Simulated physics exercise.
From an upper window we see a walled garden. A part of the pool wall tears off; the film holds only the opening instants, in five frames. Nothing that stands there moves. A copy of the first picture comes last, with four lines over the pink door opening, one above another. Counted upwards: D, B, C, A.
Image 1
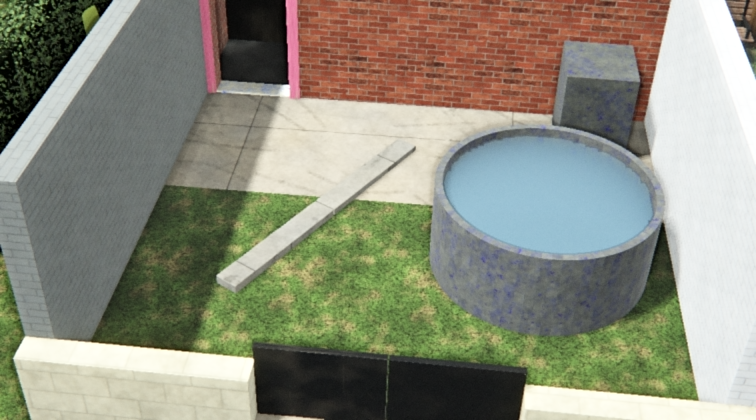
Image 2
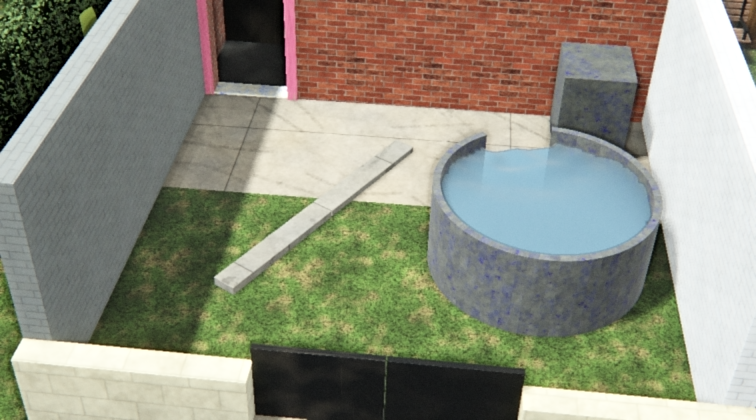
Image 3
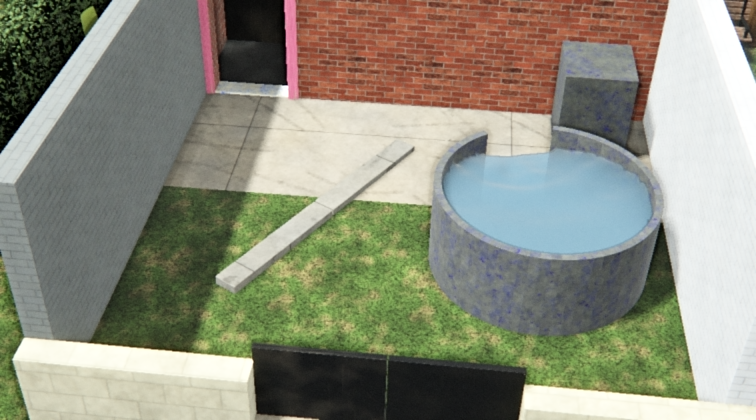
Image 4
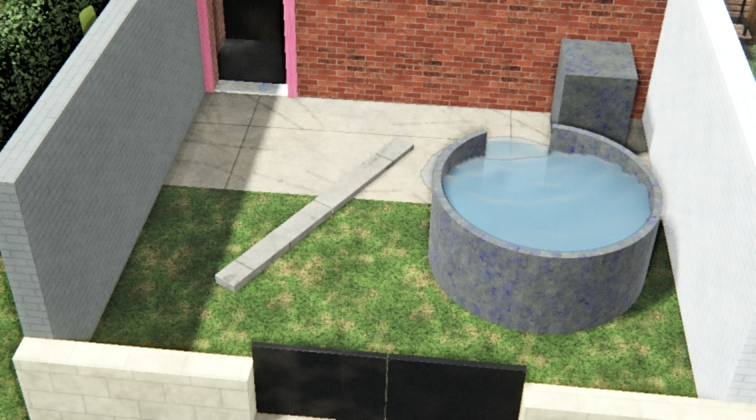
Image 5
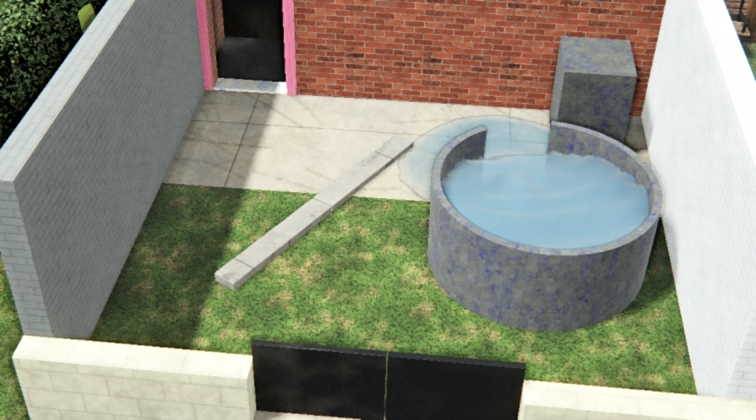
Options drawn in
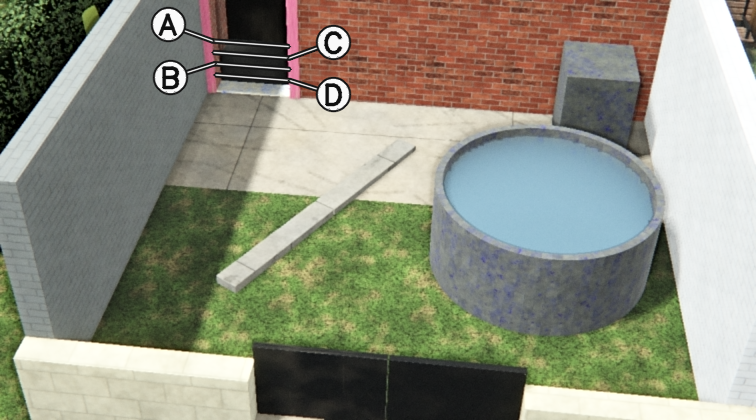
A round stone pool full of water stood in a walled garden until a gap opened in its back rim, and water poured out behind it and spread across the paving toward the left.
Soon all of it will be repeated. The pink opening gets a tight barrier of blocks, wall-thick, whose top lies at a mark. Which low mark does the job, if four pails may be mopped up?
It is D.
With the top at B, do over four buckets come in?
No, not at all.
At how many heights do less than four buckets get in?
All of them.
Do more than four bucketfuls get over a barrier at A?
No.
On the marked copy, A at (250, 43); B at (252, 66); C at (251, 55); D at (252, 77); from the bottom up D, B, C, A.
If A is chosen, nothing gets over.
If B is chosen, nothing gets over.
If C is chosen, nothing gets over.
If D is chosen, a bucket or two gets in.
